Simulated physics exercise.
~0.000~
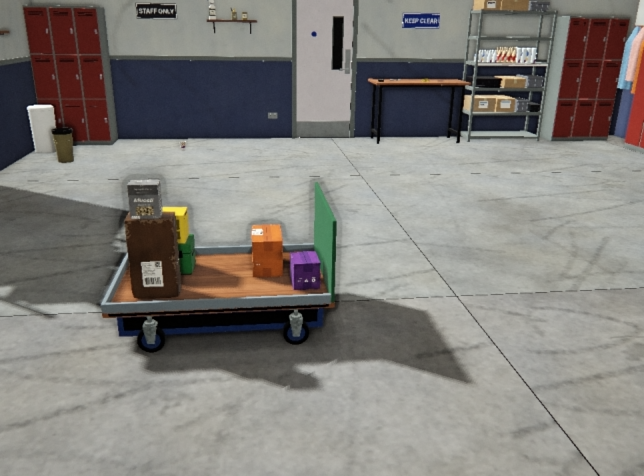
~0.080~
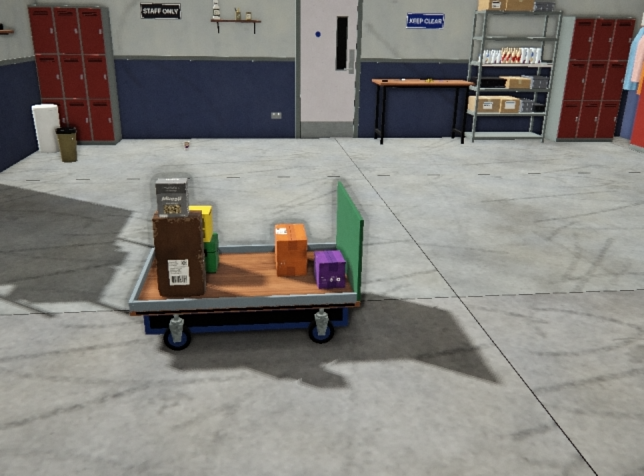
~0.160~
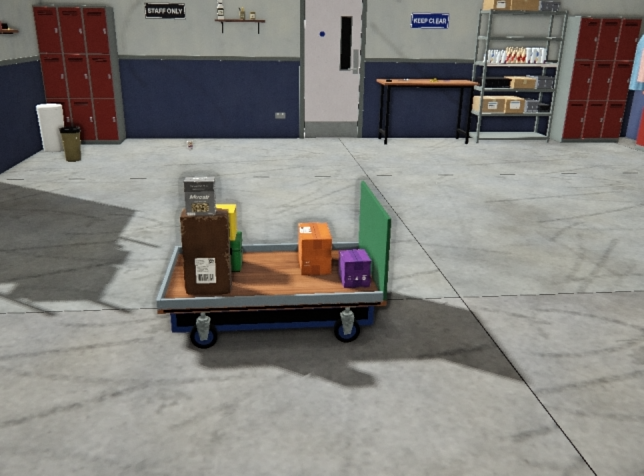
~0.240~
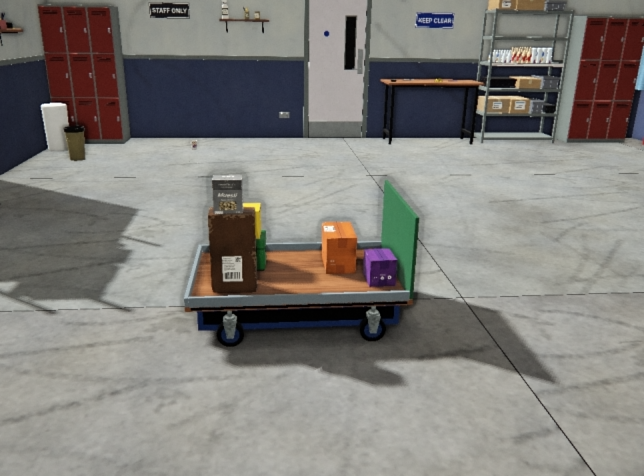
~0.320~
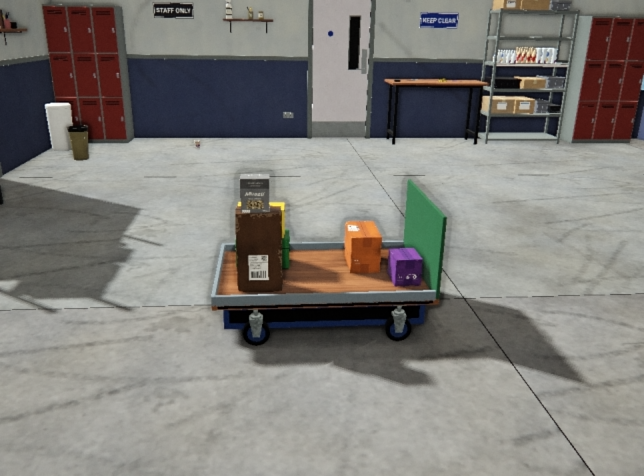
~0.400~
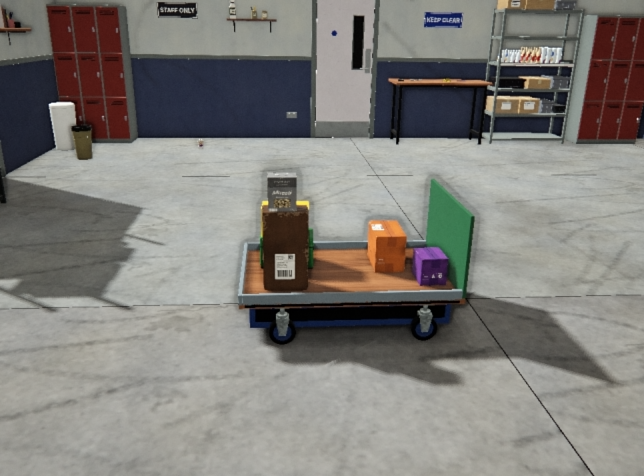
In a storage room, a flat cart loaded with colourful boxes rolls steadily to the right.
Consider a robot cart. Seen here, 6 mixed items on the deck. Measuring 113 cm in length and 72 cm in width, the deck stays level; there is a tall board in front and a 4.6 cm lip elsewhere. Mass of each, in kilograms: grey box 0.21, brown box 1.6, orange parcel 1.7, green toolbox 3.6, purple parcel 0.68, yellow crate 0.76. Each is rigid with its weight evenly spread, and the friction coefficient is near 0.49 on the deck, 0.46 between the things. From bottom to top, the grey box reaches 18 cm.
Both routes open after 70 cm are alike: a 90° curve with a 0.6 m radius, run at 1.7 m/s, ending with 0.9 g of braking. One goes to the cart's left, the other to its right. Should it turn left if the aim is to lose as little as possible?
Yes, left is the way to go.
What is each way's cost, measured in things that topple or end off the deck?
Heading left gives 2 while heading right gives 3.
Turning left. By 0.70 s, cart has run 119 cm, turned 33°; grey box tilted 6° near (400, 187); brown box tilted 6° near (395, 238); purple parcel tilted 12°.
By 1.10 s, cart has run 187 cm, turned 89°; orange parcel 31 cm from its spot; purple parcel 12 cm from its spot.
By 1.30 s, cart has run 210 cm, turned 90°; orange parcel 25 cm from its spot; purple parcel 7 cm from its spot; yellow crate 7 cm from its spot.
When it is over (1.9 s), off the deck, grey box and brown box; not toppled but over 10 cm from the start, orange parcel, green toolbox and yellow crate; the last one within 10 cm of the start. In the last view, grey box near (594, 284), brown box near (538, 249).
Turning right instead, grey box, brown box and yellow crate tipped over or off the deck, 3 of 6 in all.
